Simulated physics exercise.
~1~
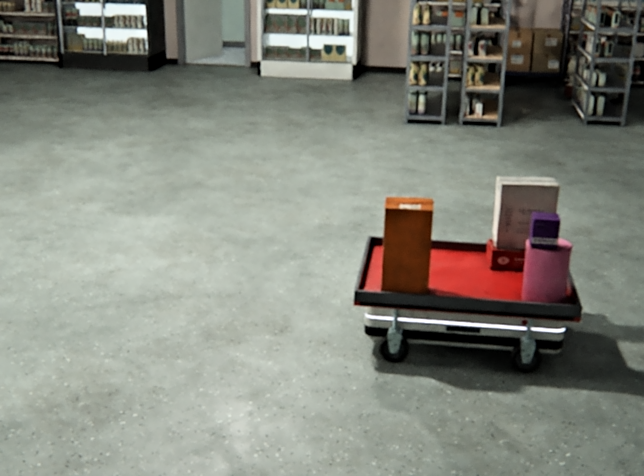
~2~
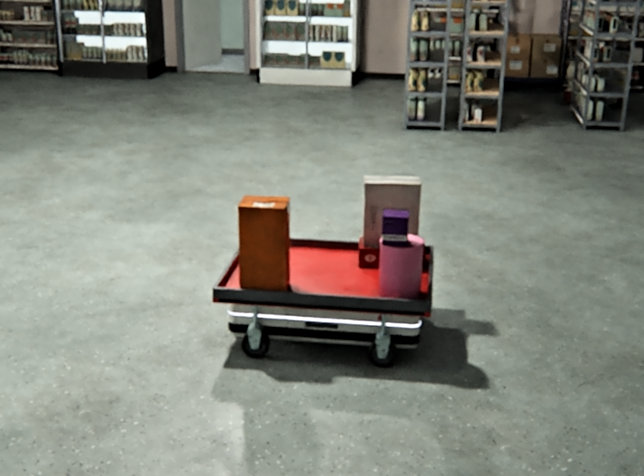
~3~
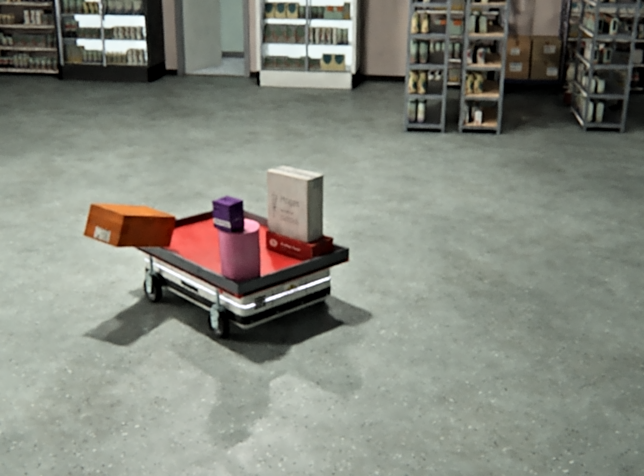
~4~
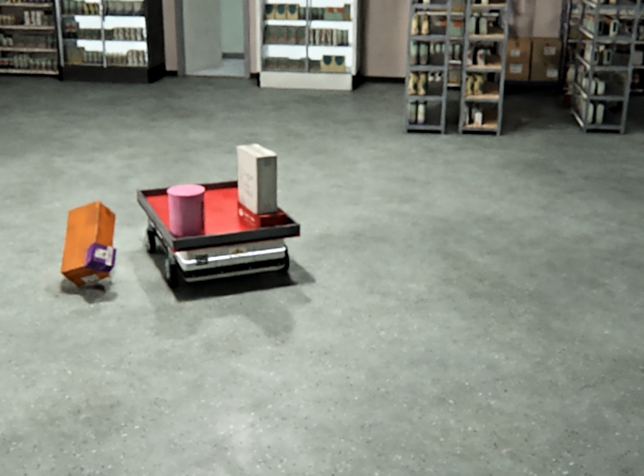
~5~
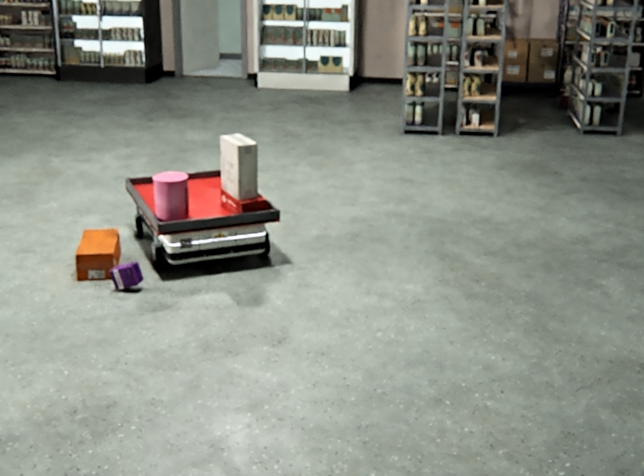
A low cart with a red deck rolled left across a grey floor and turned away, tipping an orange box over its edge, then losing a small purple parcel. Both ended up on the floor beside it, while the pink pail, white box and red parcel stayed aboard.
